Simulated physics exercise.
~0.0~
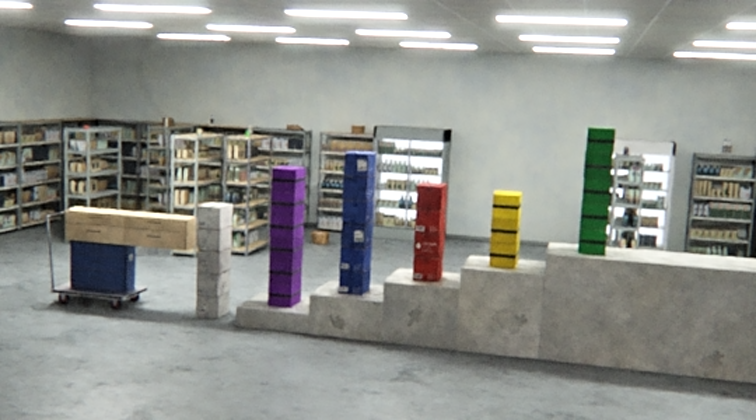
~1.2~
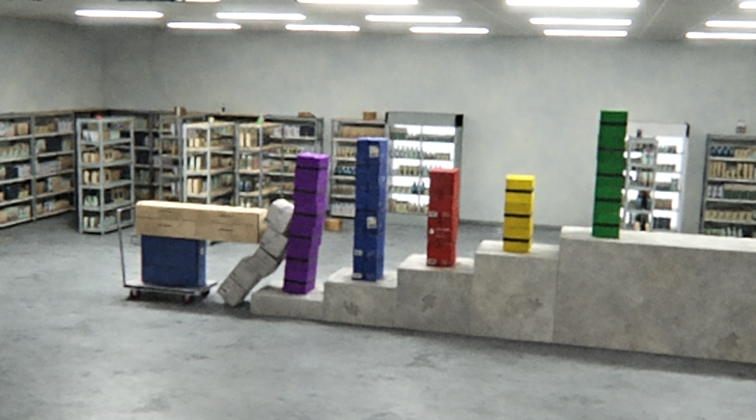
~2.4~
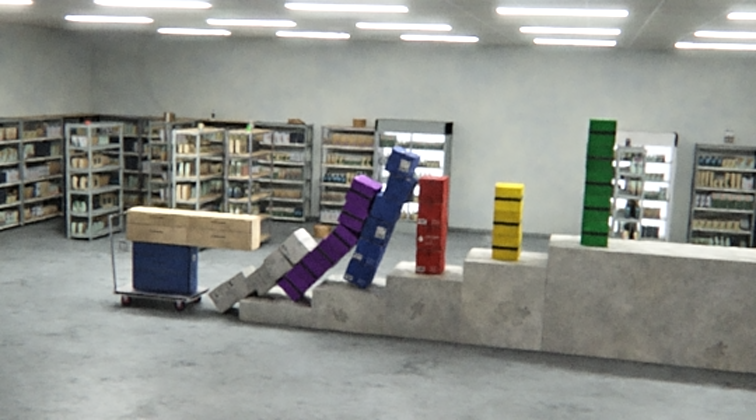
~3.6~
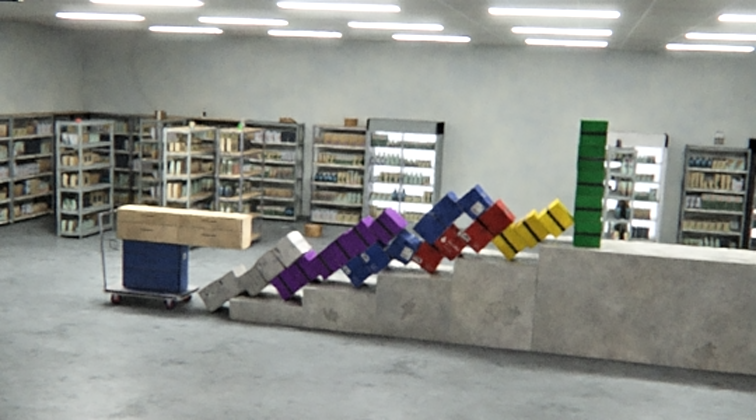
Stacks of boxes toppled to the right like dominoes up some concrete steps after a trolley rolled into the pale pile, which knocked over the purple, then the blue, red and yellow ones, leaving them slumped in a slanting line while the green stack stayed upright.
